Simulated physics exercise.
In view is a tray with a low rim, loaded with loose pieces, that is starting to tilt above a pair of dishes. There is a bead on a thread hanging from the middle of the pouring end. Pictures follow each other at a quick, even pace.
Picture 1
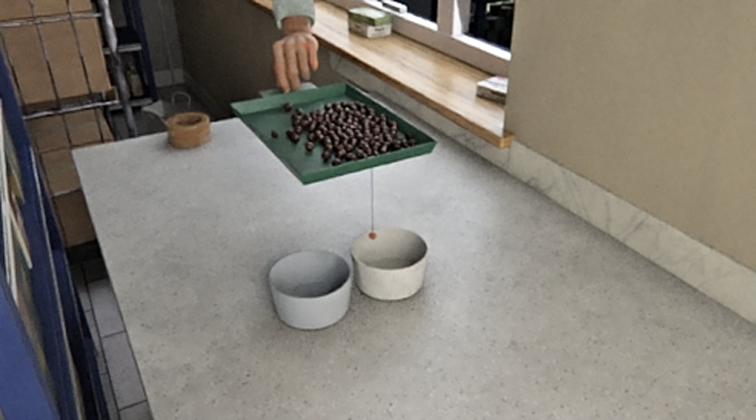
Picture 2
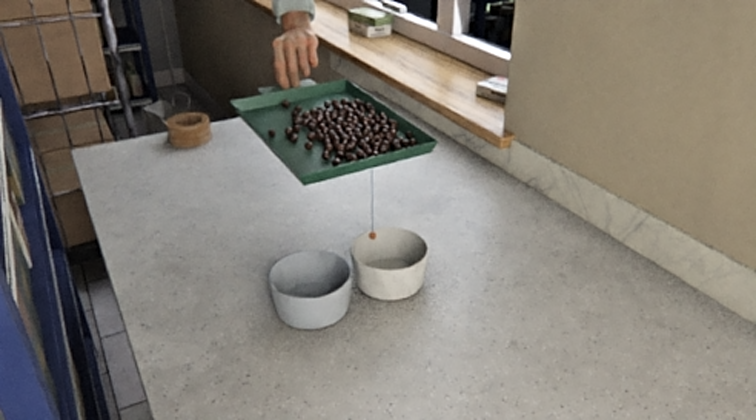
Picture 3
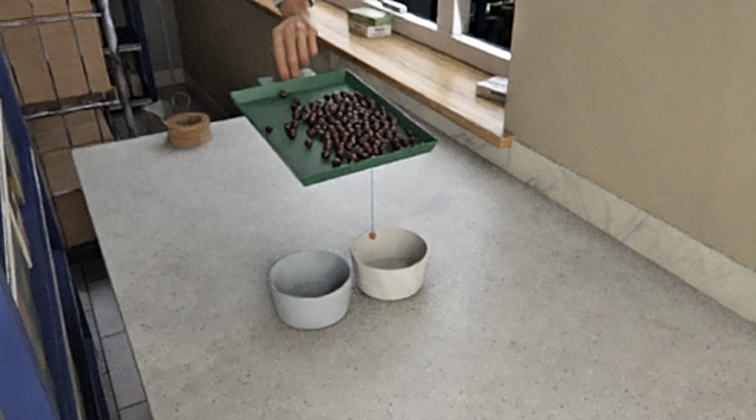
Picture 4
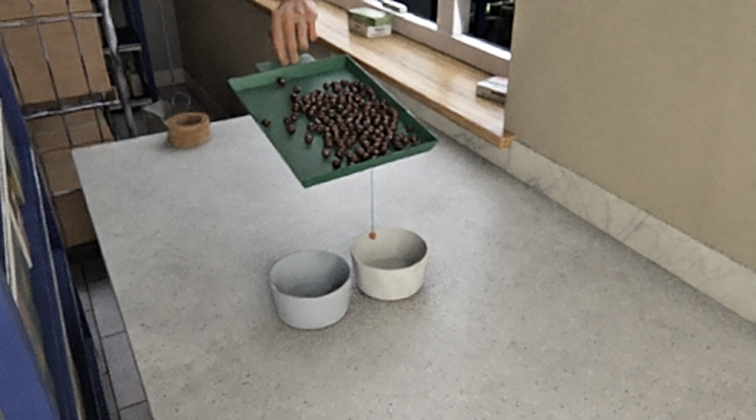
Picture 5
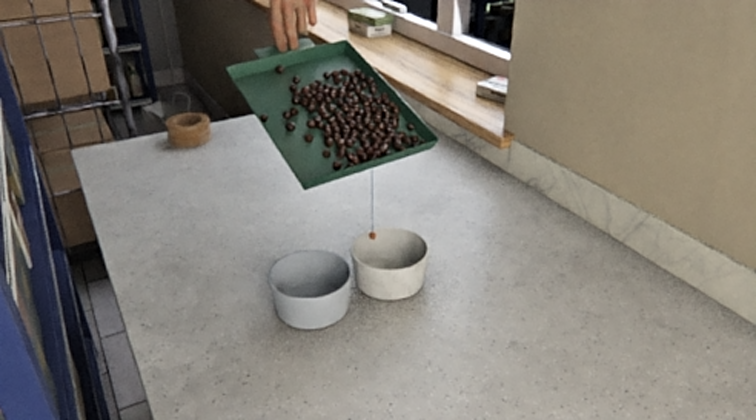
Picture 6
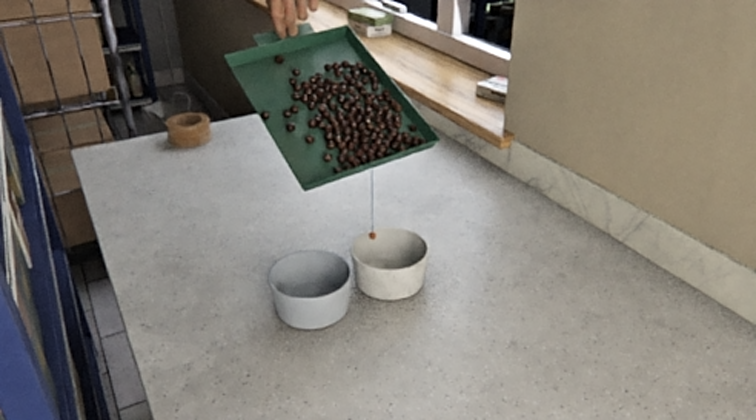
A green tray of chocolate balls, held by a hand at its far end, tilted more and more steeply toward its near left corner above two small bowls on a grey counter.
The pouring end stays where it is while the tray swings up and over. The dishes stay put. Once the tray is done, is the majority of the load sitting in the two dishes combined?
Well, most of the load lands in the dishes, as it turns out.
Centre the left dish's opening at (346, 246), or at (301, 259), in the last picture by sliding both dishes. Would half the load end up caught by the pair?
Taking the places in turn, it's shy of half and then shy of half.
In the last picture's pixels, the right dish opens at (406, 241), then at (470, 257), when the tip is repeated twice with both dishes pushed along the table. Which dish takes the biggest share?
First try: The left-side dish; second try: The left-side dish.
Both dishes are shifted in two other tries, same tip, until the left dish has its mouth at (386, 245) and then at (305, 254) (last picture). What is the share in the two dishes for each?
Close to 10 in a hundred first, close to 10 in a hundred second.
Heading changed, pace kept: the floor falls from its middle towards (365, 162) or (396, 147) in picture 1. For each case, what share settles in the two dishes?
I'd say some 40 in a hundred at first, then 20 in a hundred.
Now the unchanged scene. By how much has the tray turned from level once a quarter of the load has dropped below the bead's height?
At some 75 degrees.
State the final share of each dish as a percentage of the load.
Final split: Left dish some 50 per cent, right dish some 20 per cent.
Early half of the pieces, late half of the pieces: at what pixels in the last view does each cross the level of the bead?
Points: About (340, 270), then about (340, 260).
Soon after the last picture, tray tipped steeply; about two thirds on the tray; a small part in the left dish; a stray few in the right dish; a stray few outside both; about a quarter in the air.
A little later, tray tipped past a quarter turn; a stray few on the tray; about half in the left dish; a small part in the right dish; about a third outside both; a small part in the air.
Later still, tray tipped past a quarter turn; about half in the left dish; a small part in the right dish; about a third outside both.
By the end, tray tipped past a quarter turn; about half in the left dish; a small part in the right dish; about a third outside both.
